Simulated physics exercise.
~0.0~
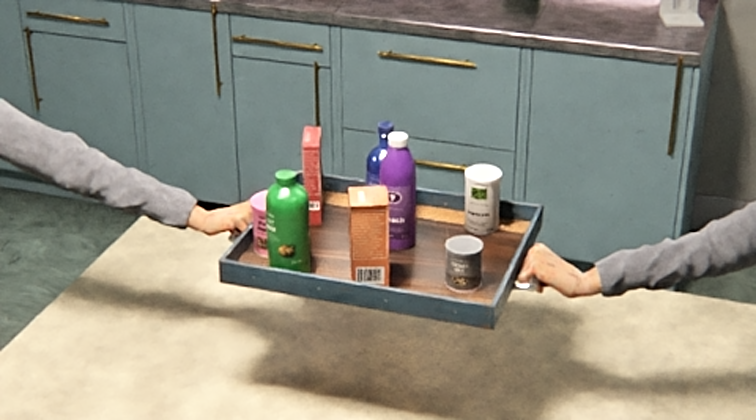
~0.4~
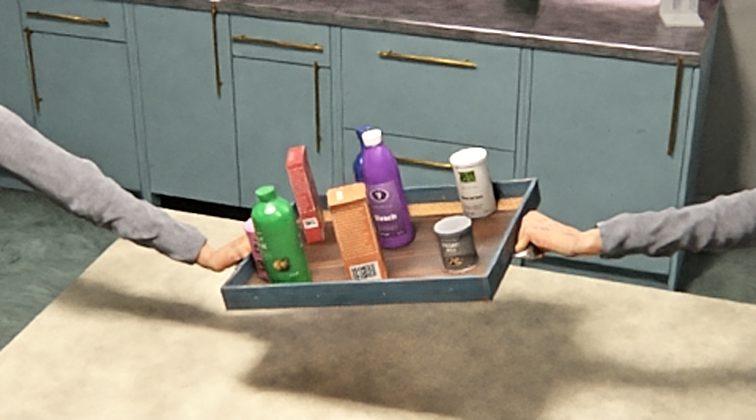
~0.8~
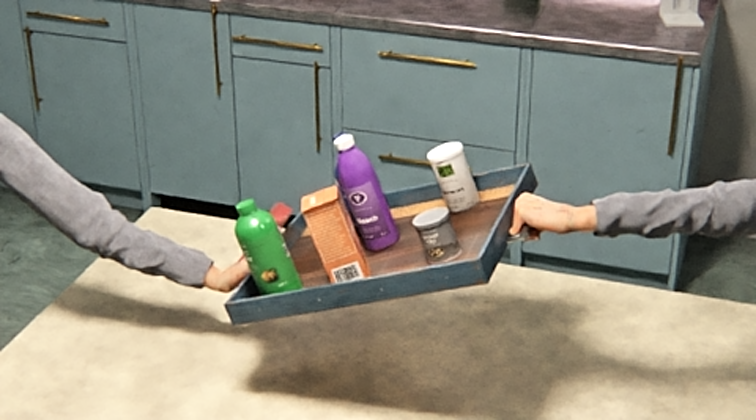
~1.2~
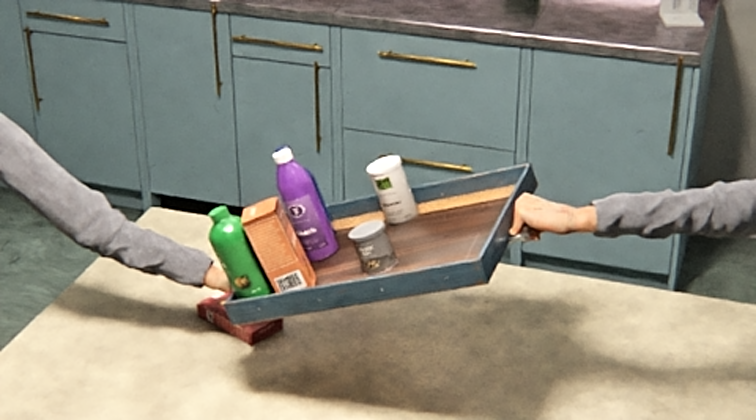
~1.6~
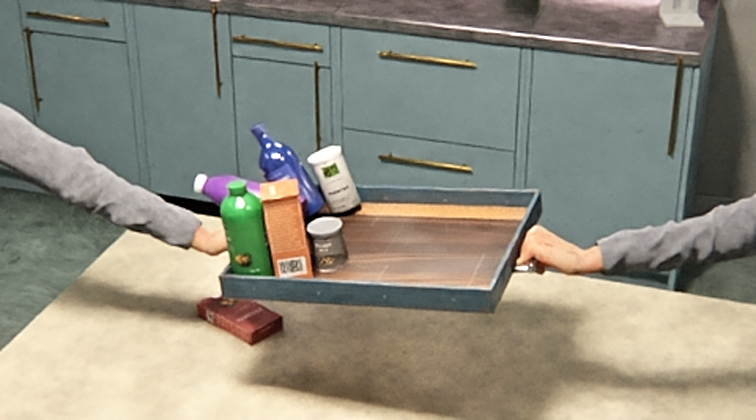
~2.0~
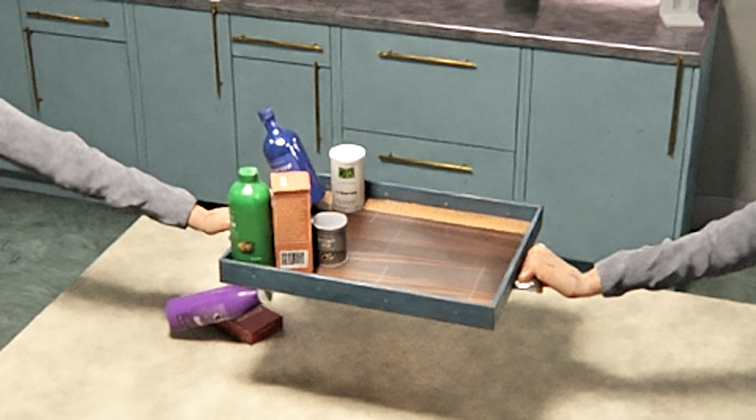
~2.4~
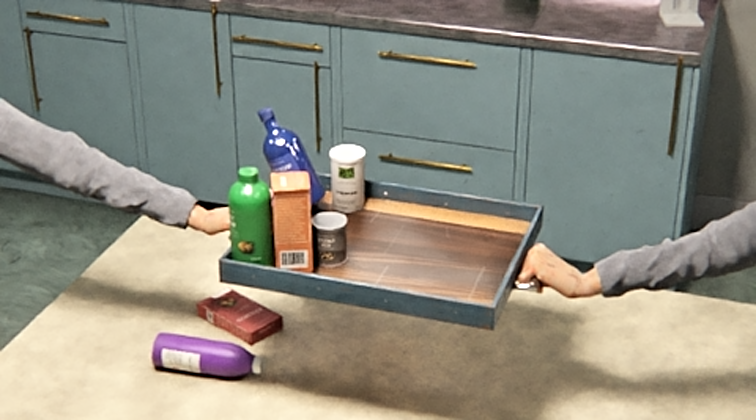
In a kitchen with blue-green cabinets, two hands hold a blue-rimmed tray of bottles, tins and cartons above a pale countertop. The tray tips down to the left, and the bottles and the white tin lean that way. The red packet goes over the edge and lands on the counter as the other items slide left. While the tray levels, the purple bottle topples over the left side, then drops beside the packet. The purple bottle and red packet end lying below, while the green bottle, orange carton, grey tin and white tin stand bunched at the left near the leaning blue bottle.
